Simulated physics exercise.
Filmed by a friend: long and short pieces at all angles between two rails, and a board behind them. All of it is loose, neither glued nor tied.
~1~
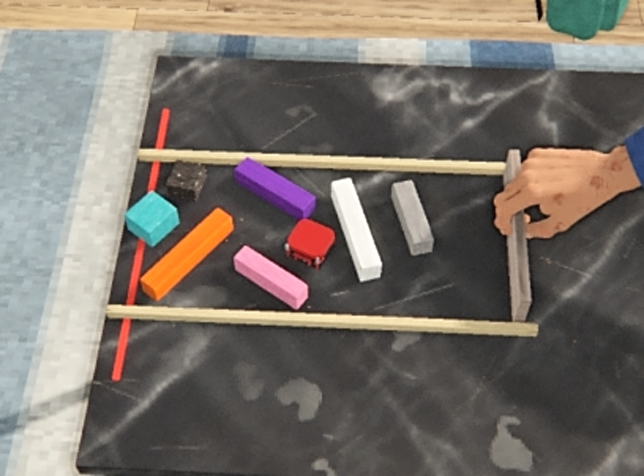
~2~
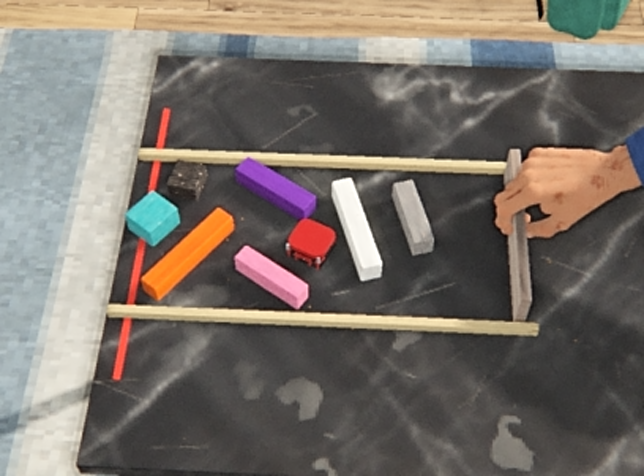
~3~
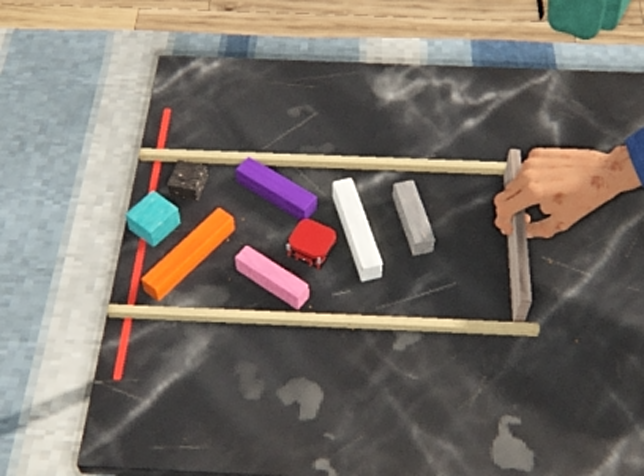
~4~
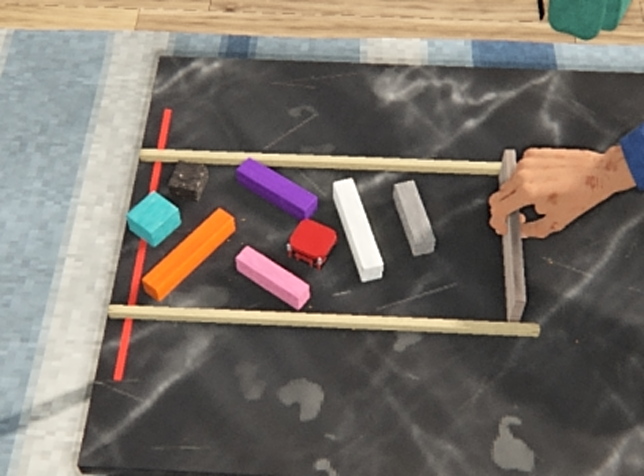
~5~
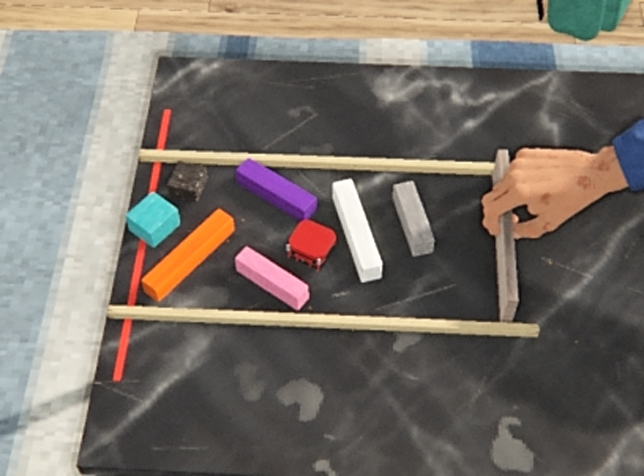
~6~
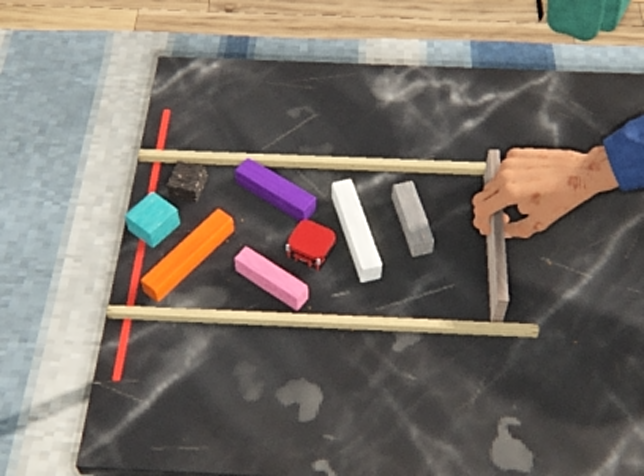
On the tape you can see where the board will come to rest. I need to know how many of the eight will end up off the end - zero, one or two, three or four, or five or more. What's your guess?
Falls: More than four.
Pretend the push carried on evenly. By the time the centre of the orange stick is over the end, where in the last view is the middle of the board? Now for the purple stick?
Approx. (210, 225) for the first, approx. (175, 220) for the second.
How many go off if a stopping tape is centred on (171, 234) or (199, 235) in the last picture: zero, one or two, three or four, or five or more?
First tape: At least five; second tape: 3 or 4.
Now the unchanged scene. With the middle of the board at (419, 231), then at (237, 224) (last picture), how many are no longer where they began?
Moved so far: 1, later 8.
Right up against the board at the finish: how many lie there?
Number: 1.
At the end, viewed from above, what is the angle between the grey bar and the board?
The angle is some 0°.
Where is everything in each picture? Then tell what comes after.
Turquoise block (152, 219); black block (187, 181); orange stick (188, 254); board (516, 234); tape (143, 232), in the first frame.
Black block (187, 180); white bar (356, 229), in the second frame.
Orange stick (189, 254); pink bar (272, 277), in the third frame.
Turquoise block (154, 219); red case (313, 245), in the fourth frame.
Black block (188, 181); grey bar (413, 218), in the fifth frame.
Turquoise block (153, 220); black block (187, 181); orange stick (188, 254); board (495, 234); tape (144, 233), in the sixth frame.
Early on, none off yet; turquoise block at rest near (153, 220); black block at rest near (187, 181); orange stick at rest near (188, 254).
A while later, none off yet; turquoise block moving near (141, 219); black block at rest near (180, 183); orange stick travelled a little near (163, 247).
Finally, the number that fall off is five or more; lost, white bar, red case, pink bar, purple stick, orange stick, black block and turquoise block.
